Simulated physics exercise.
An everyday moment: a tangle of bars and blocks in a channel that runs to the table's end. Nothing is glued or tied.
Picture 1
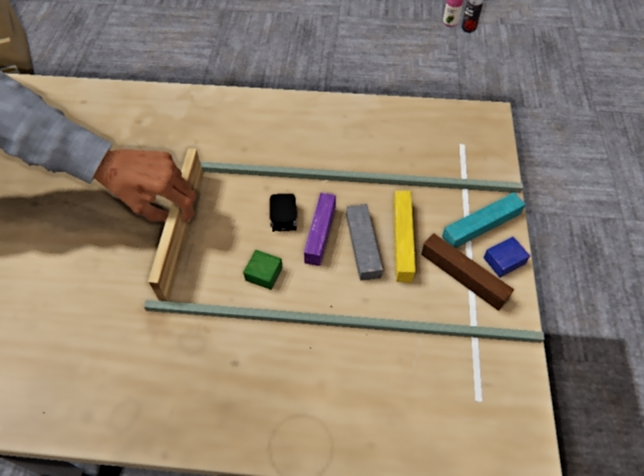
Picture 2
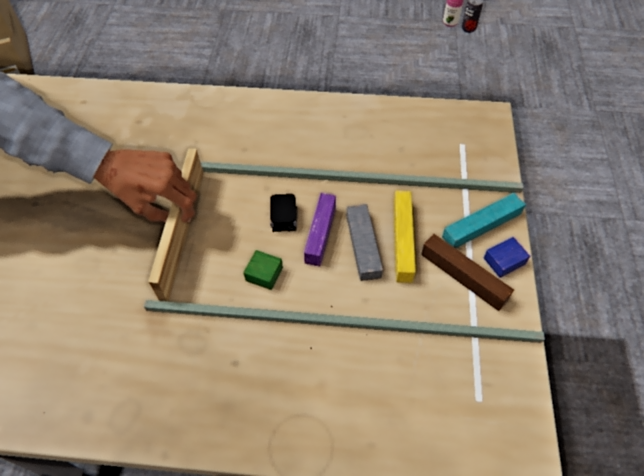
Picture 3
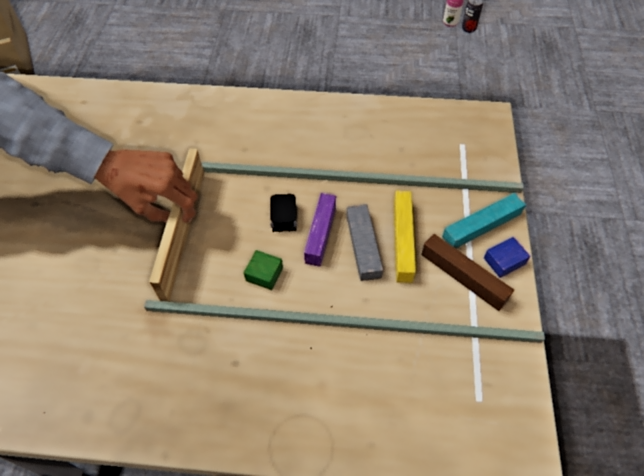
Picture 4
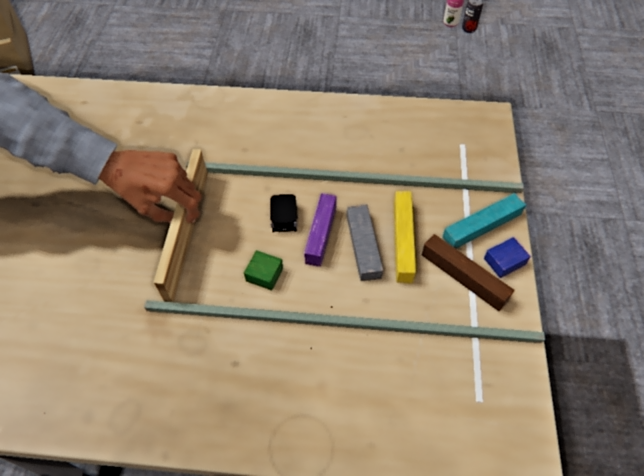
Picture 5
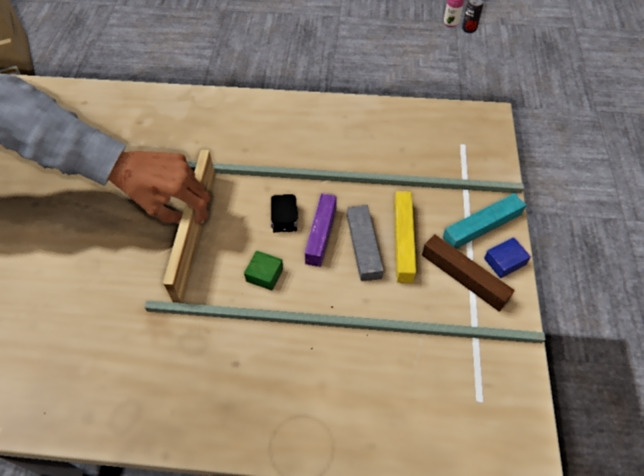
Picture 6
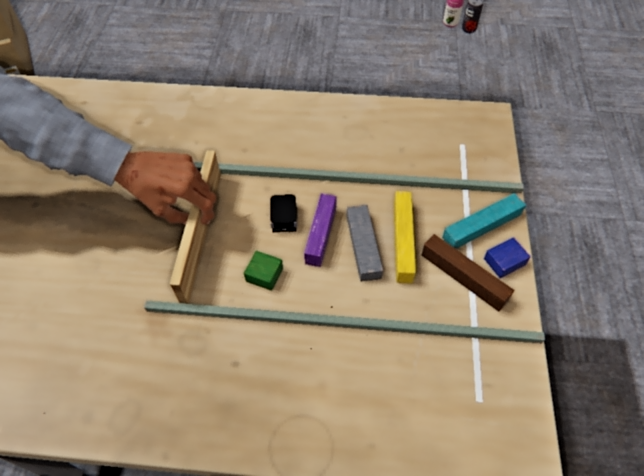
A hand in a grey sleeve holds an upright wooden board at the left end of a channel between two green strips on a pale wooden table, seen from above. Ahead of it lie a black case, green block, purple, grey and yellow bars, then brown and turquoise bars and a blue block near white tape. The board, still at first, slides slightly right, touching nothing loose, while the camera stays still.
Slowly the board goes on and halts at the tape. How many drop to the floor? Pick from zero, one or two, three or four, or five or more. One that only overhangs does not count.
The number that fall off is three or four.
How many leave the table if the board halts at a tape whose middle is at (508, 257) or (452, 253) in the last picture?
In that order 6 and 3.
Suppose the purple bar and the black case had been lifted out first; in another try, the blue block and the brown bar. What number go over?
Fallen: 3, and 2 in the other try.
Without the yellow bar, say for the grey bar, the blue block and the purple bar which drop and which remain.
The grey bar holds on; the blue block tumbles off; the purple bar is kept.
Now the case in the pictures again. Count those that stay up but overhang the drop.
The number is 1.
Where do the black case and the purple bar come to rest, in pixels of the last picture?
About (482, 229), and the other about (507, 242).
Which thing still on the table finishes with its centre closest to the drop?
That is the grey bar.
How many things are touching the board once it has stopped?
In contact: 2.
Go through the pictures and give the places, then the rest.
The first frame shows blue block (507, 257); turquoise bar (484, 220); brown bar (465, 271); board (179, 221); tape (469, 254).
The second frame shows turquoise bar (484, 221); black case (284, 213).
The third frame shows brown bar (466, 271); green block (264, 270).
The fourth frame shows blue block (507, 257); grey bar (364, 242).
The fifth frame shows turquoise bar (485, 221); yellow bar (404, 236).
The sixth frame shows blue block (507, 258); turquoise bar (484, 221); brown bar (466, 272); board (198, 224); tape (470, 254).
Soon after, none off yet; blue block at rest near (507, 258); turquoise bar at rest near (484, 221); brown bar at rest near (466, 272).
Then, none off yet; blue block at rest near (507, 258); turquoise bar moving near (487, 221); brown bar moved a little near (484, 277).
Further on, none off yet; blue block tipped well over near (549, 267); turquoise bar moved a little near (530, 213); brown bar moved about its own width near (541, 293).
At rest, the number that fall off is three or four; fallen, yellow bar, brown bar, turquoise bar and blue block.
